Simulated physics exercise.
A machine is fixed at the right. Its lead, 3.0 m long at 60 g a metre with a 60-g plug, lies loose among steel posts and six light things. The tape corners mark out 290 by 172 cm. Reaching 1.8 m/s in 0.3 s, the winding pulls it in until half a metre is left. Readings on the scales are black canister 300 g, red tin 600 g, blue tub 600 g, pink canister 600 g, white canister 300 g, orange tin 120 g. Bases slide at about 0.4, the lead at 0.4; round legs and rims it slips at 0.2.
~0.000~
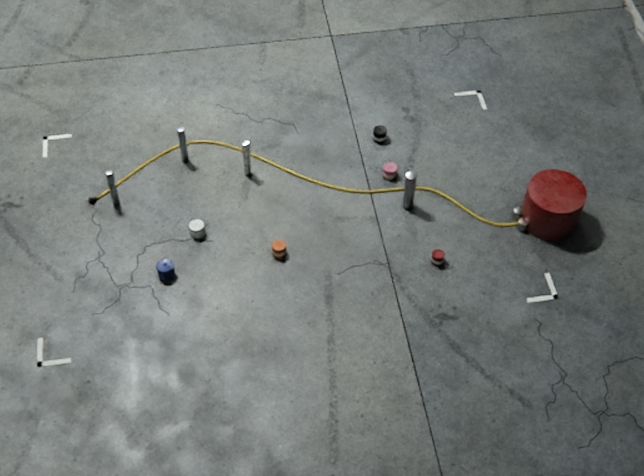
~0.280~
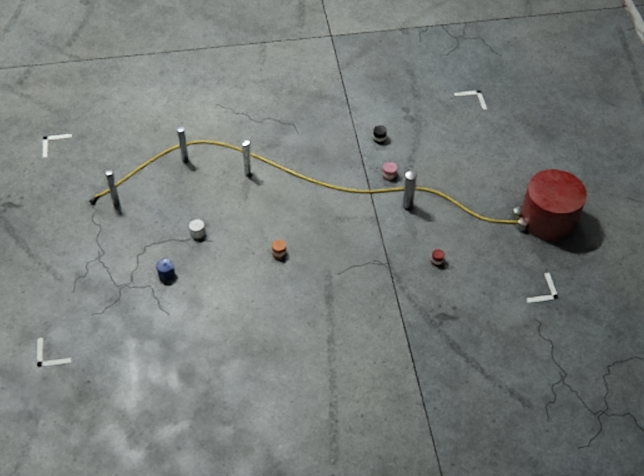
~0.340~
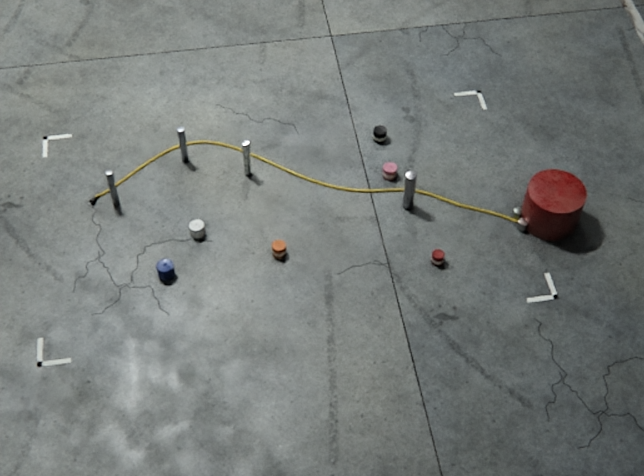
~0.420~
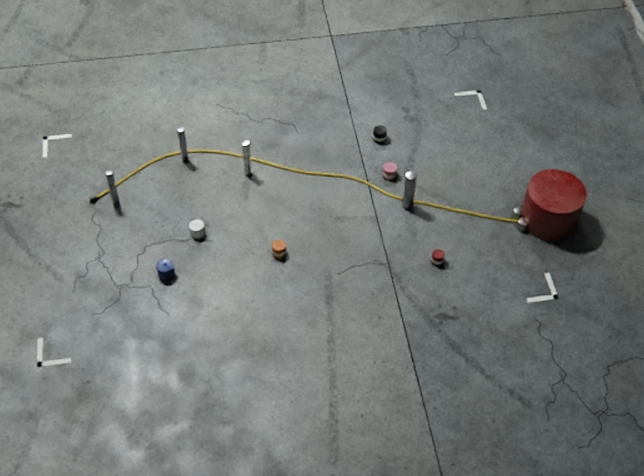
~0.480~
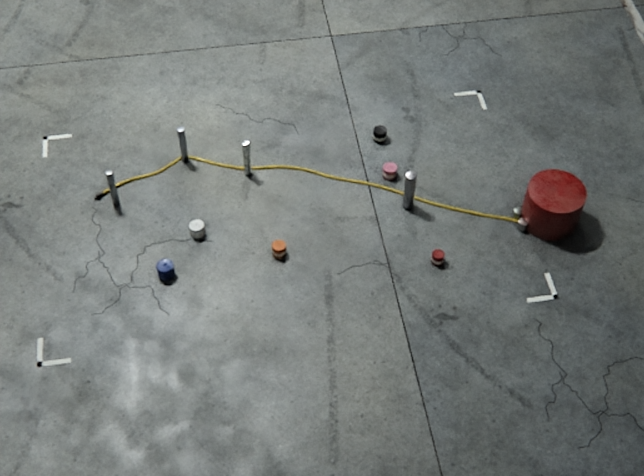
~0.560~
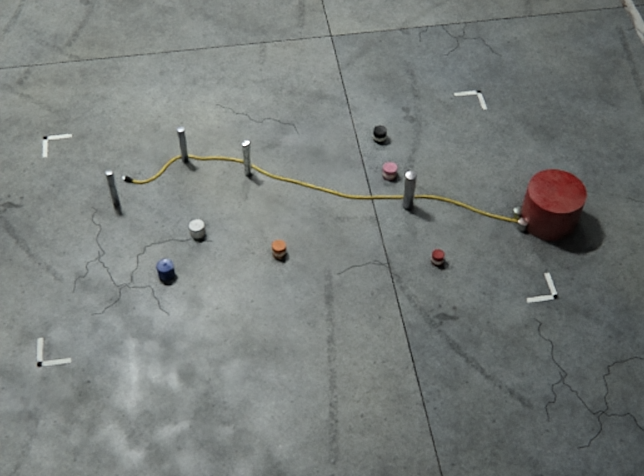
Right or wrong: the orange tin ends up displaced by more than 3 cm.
Wrong.
After 0.9 s, plug at (242, 137); nothing else has moved.
After 1.3 s, plug at (364, 155); nothing else has moved.
After 1.6 s, plug at (423, 201); pink canister 13 cm off its start at (411, 170).
After 2.0 s, plug at (516, 222); pink canister 13 cm off its start.
After 2.8 s, plug at (516, 222); orange tin 0 cm off its start at (279, 245), pink canister 14 cm off its start at (412, 170).
